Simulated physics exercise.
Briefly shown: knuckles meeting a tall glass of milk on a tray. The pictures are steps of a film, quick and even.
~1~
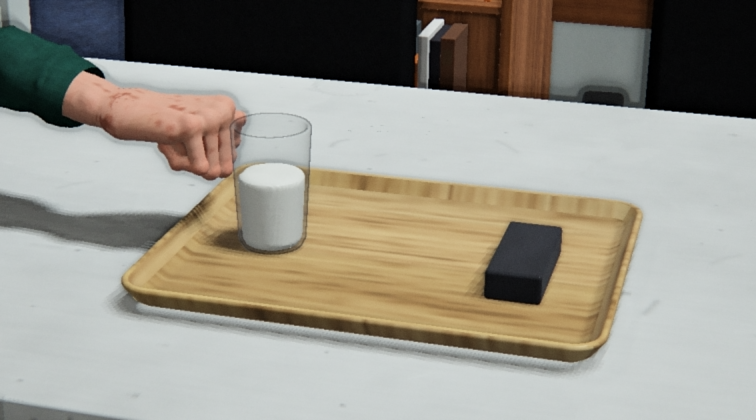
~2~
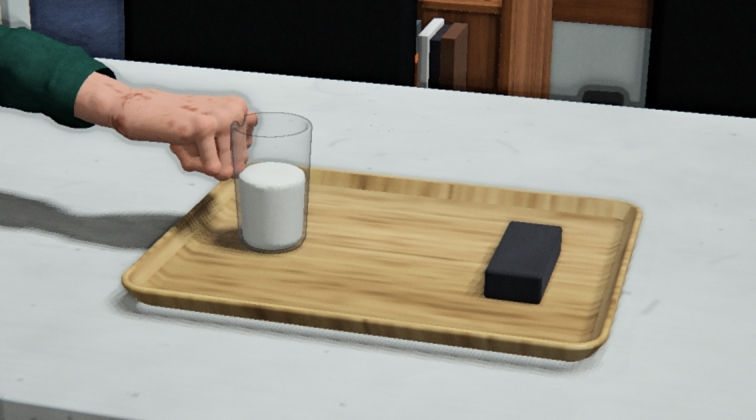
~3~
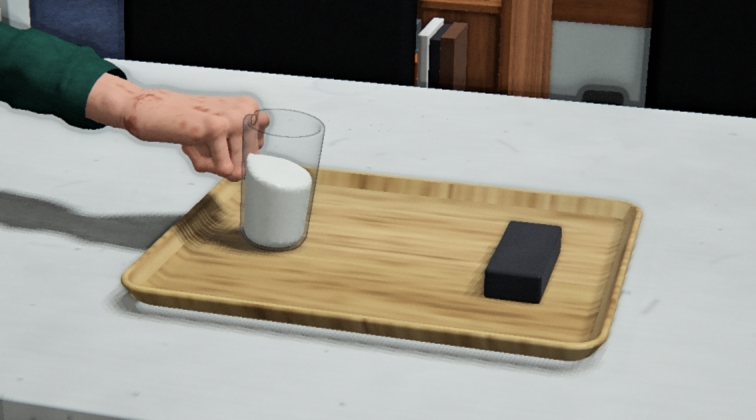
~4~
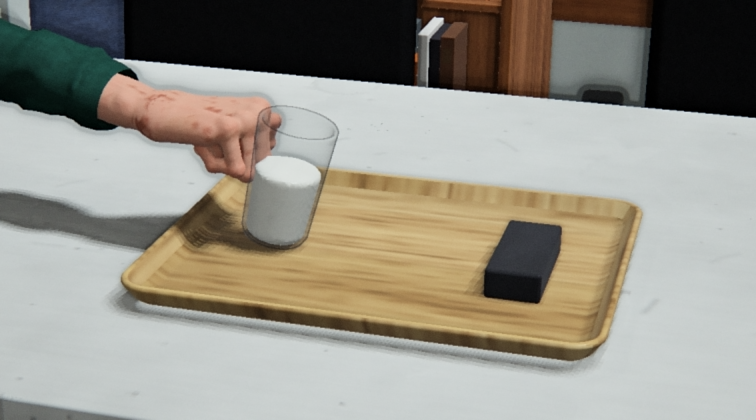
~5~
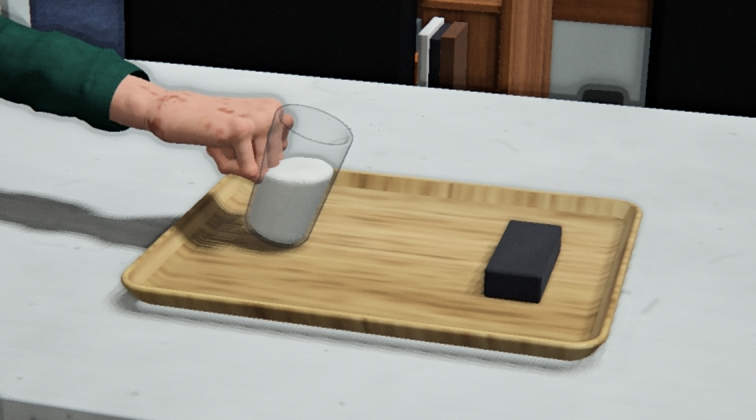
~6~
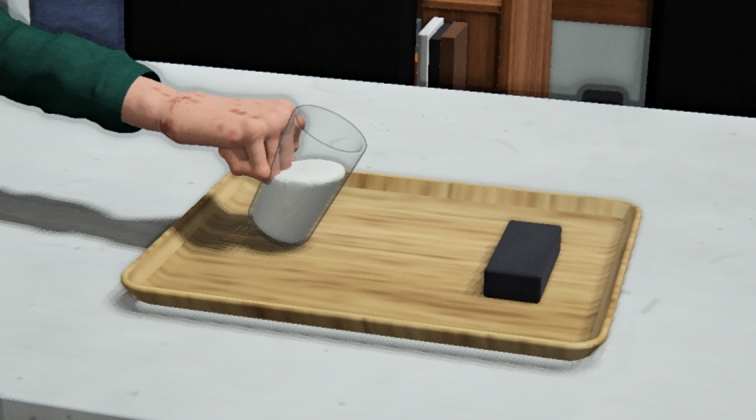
A hand in a green sleeve pressed its knuckles against a tall glass of milk on a wooden tray, and the glass, upright at first, leaned steadily further right toward a dark block.
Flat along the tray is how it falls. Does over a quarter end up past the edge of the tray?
No.
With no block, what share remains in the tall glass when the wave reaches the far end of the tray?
About 55 per cent.
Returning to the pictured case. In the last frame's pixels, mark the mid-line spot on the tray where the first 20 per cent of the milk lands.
Impact centre, mid-line: Approx. (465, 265).
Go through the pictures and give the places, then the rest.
It leans 0°; its right rim is at (307, 131); the milk meets the walls at (243, 169) and (305, 176); the tray's far rim is at (624, 271); a block is fixed to the tray further along, in the first frame.
It leans 0°; its right rim is at (308, 131); the milk meets the walls at (244, 169) and (304, 176), in the second frame.
It leans 6°; its right rim is at (321, 133); the milk meets the walls at (250, 154) and (312, 180), in the third frame.
It leans 13°; its right rim is at (334, 137); the milk meets the walls at (258, 159) and (321, 174), in the fourth frame.
It leans 20°; its right rim is at (349, 143); the milk meets the walls at (265, 169) and (334, 170), in the fifth frame.
It leans 27°; its right rim is at (362, 151); the milk meets the walls at (272, 169) and (346, 169), in the sixth frame.
A moment on, the tall glass is falling and 100 per cent is in the glass, 0 on the tray and 0 above or beyond its rim.
Next, the tall glass lies on its side and 98 per cent is in the glass, 2 on the tray and 0 above or beyond its rim.
Then the tall glass lies on its side and 52 per cent is in the glass, 39 on the tray and 10 above or beyond its rim.
Later the tall glass lies on its side and 24 per cent is in the glass, 70 on the tray and 6 above or beyond its rim.
In the end 95 per cent is held by tray and glass, 5 is off the tray.
